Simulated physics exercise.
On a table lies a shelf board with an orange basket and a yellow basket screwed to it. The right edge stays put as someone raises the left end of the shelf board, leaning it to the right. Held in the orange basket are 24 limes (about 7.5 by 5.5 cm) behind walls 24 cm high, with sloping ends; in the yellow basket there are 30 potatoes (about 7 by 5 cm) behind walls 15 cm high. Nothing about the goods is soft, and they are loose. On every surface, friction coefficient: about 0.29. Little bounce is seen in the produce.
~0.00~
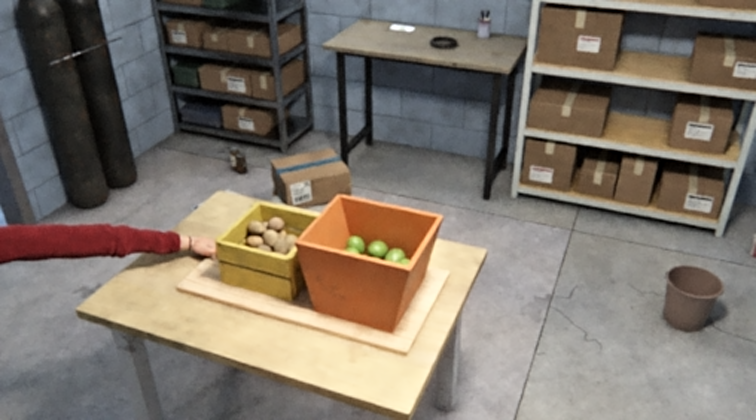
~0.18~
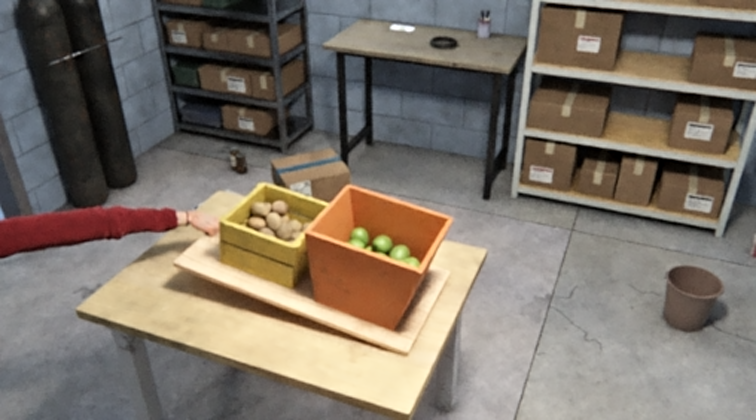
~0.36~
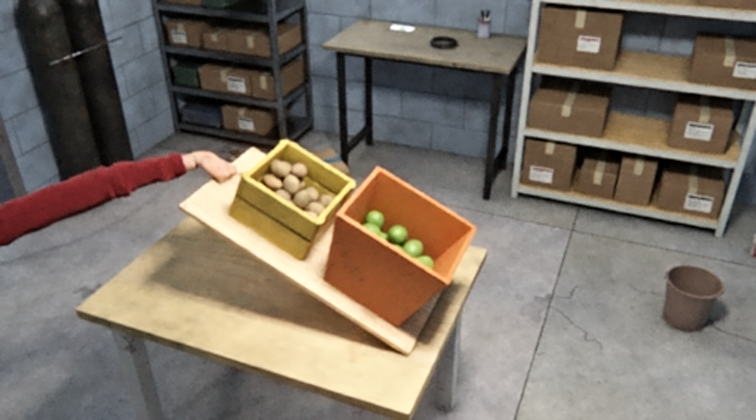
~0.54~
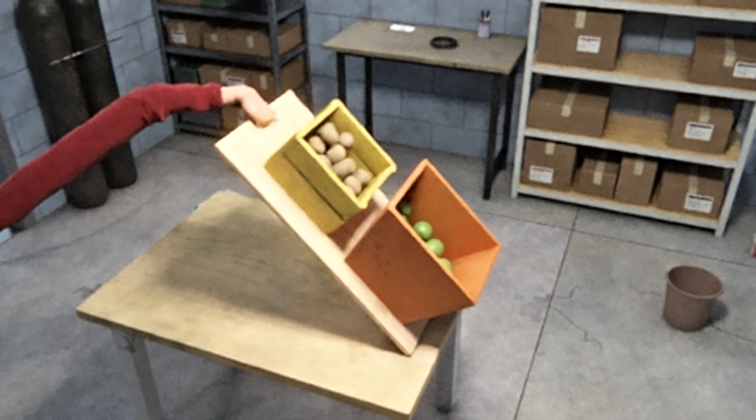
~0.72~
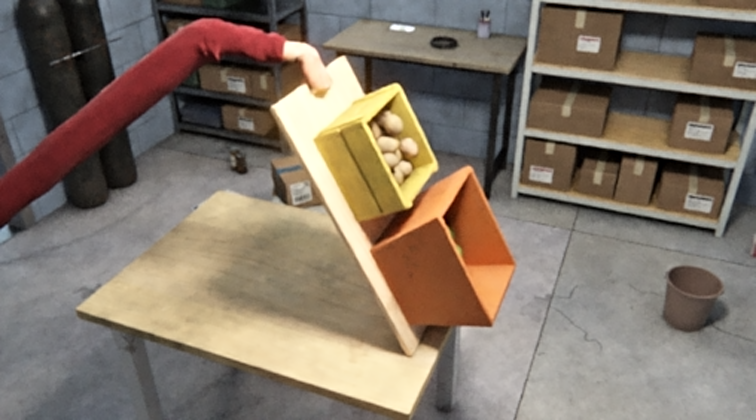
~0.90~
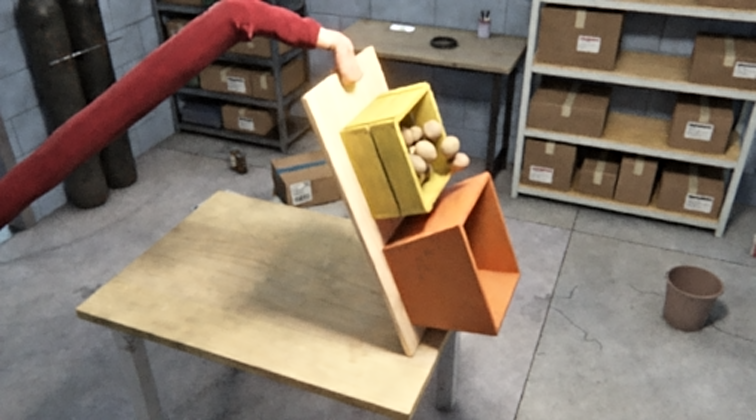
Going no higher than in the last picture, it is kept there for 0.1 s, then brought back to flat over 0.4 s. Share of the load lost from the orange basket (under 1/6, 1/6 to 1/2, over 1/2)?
Escapees: Not even a sixth.
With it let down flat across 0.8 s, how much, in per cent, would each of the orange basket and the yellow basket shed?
In that case orange basket 0 %, yellow basket 20 %.
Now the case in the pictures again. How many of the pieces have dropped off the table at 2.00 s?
Estimated number of pieces: About 4.
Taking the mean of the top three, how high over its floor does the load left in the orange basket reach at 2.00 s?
Roughly 15 cm.
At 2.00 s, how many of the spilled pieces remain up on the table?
Roughly 2 of them.
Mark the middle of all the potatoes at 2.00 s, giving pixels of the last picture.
At about (281, 263).
After 1.08 s, tilt 62°; 0 of 24 out of the orange basket and 2 of 30 out of the yellow basket.
After 1.30 s, tilt 11°; 0 of 24 out of the orange basket and 14 of 30 out of the yellow basket.
After 1.60 s, tilt 0°; 0 of 24 out of the orange basket and 15 of 30 out of the yellow basket.
When it is over (at 2.00 s), 0 of 24 out of the orange basket and 15 of 30 out of the yellow basket. Asked share, 0 of 24, 0 per cent.
